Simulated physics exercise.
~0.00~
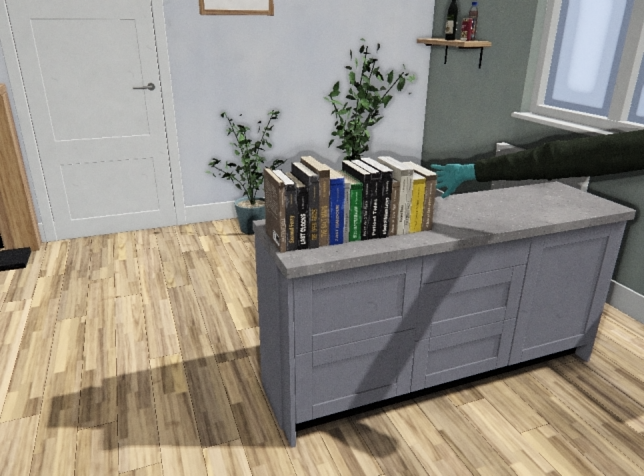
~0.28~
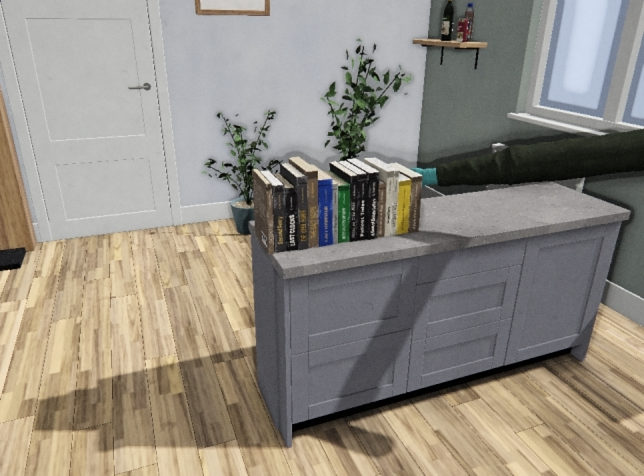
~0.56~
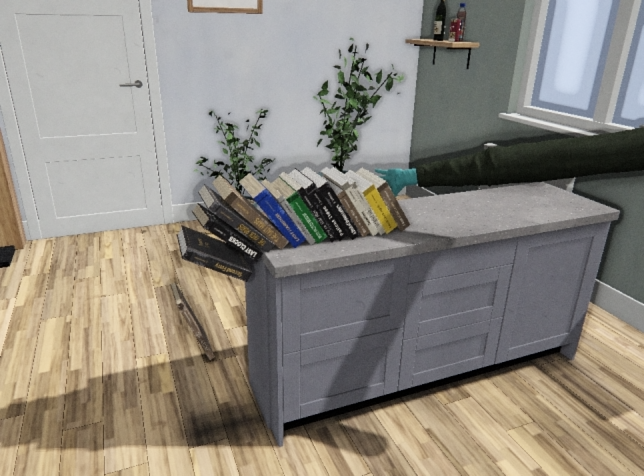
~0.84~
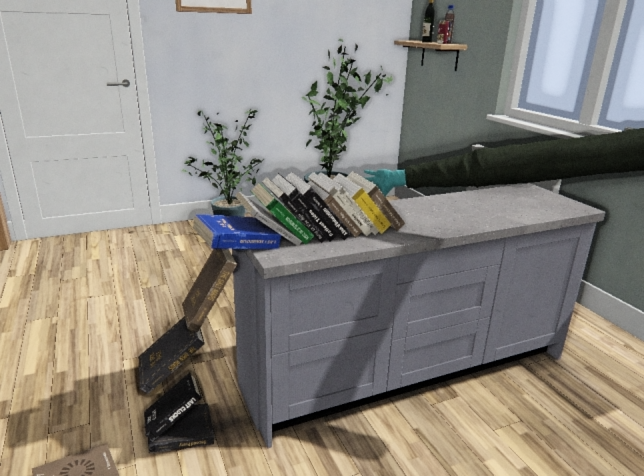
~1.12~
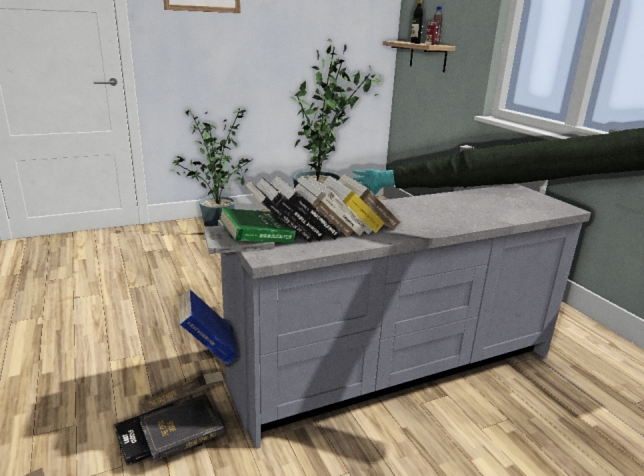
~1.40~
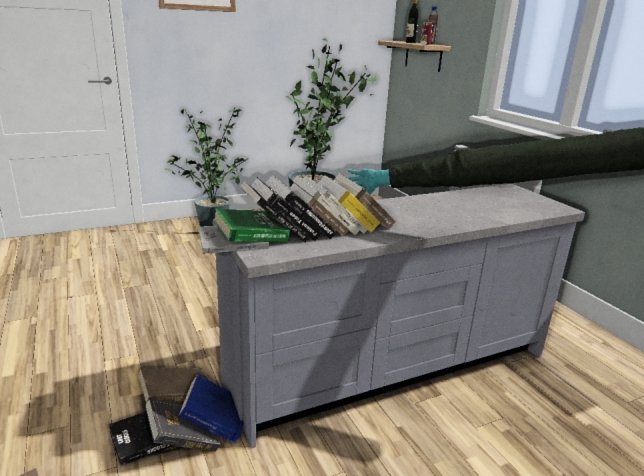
A row of upright books, with blue, green and yellow ones among the dark and pale spines, stands at the left end of a grey cabinet's worktop, seen from slightly above in a room with a pale wood floor, a white door and leafy plants. A dark-sleeved arm with a teal hand reaches in from the right and pushes the row left. The books lean over, and the dark ones at the end tip off and drop. The blue book follows, tumbling to the floor. The green book ends flat at the edge, the yellow one leaning behind.
